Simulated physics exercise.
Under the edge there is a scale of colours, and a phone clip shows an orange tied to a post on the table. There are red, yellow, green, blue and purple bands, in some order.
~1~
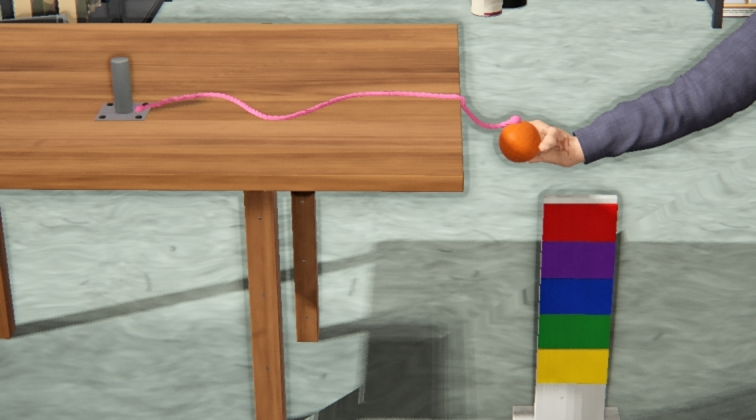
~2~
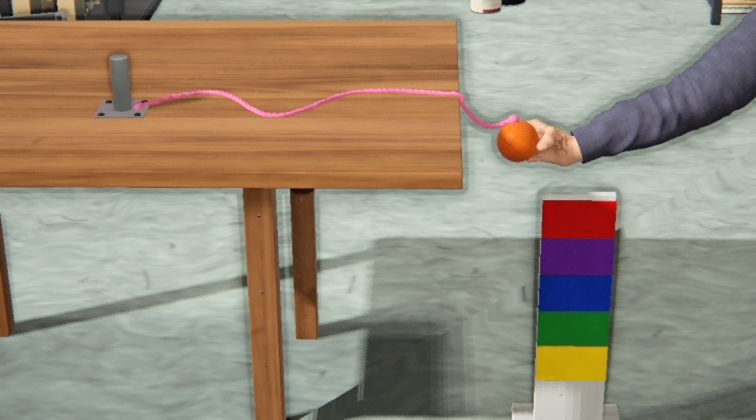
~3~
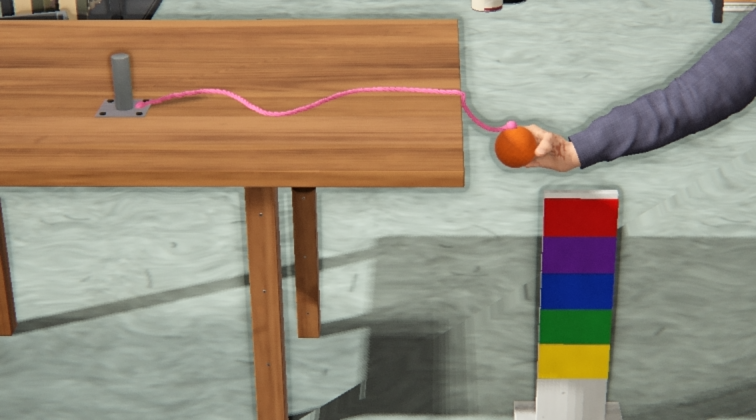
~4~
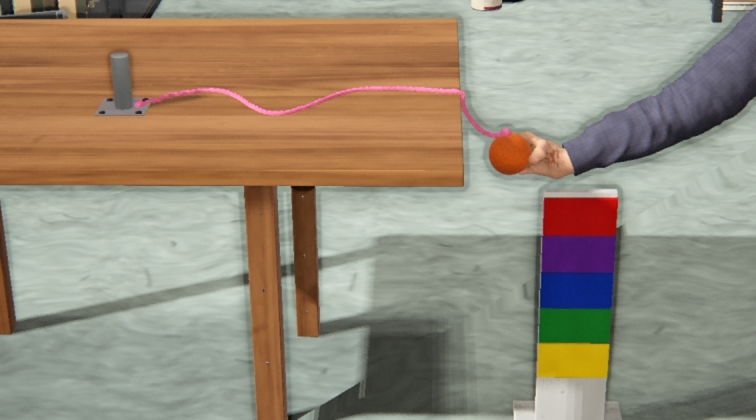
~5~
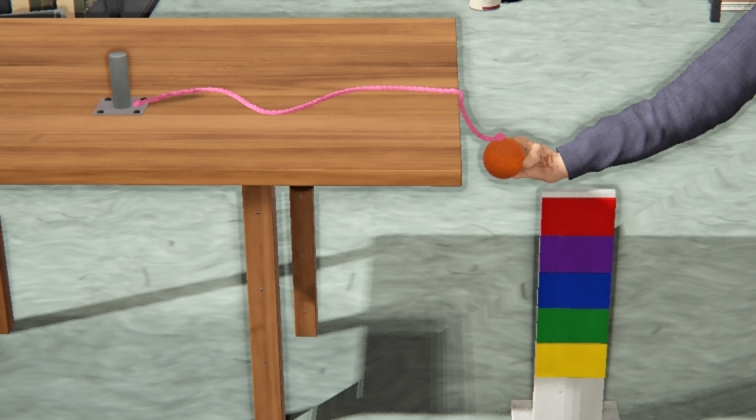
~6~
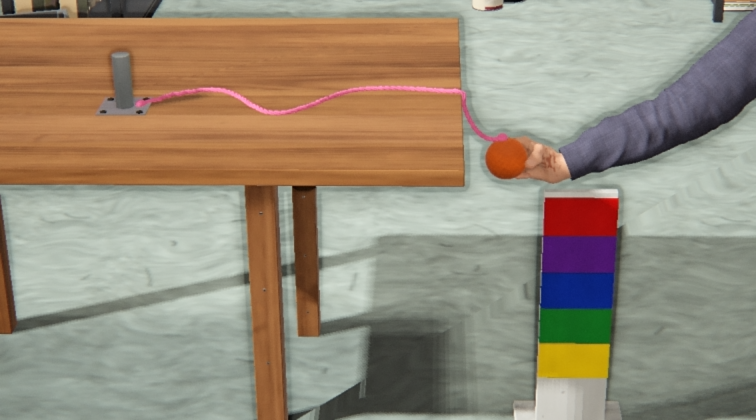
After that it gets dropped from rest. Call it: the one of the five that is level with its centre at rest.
My call is purple.
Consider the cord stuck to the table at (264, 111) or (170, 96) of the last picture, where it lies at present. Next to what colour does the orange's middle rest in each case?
Results, in sequence: Red / purple.
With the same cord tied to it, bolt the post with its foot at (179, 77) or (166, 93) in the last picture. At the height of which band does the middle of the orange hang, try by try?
In turn, blue and then blue.
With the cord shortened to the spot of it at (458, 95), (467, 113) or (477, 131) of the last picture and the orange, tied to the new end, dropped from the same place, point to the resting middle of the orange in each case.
Taking them in turn, it's about (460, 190), then about (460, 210), and finally about (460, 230).
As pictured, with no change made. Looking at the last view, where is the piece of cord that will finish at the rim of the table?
It's the piece you see at (388, 89).
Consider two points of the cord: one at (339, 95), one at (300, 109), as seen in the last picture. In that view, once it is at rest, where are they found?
One ends up around (411, 97), the other around (356, 98).
A little later, orange near (498, 254); level with purple.
Next, orange near (433, 250); level with purple.
Later still, orange near (474, 256); level with purple.
When it is over, orange near (464, 257); level with purple. The cord holds its middle at purple.
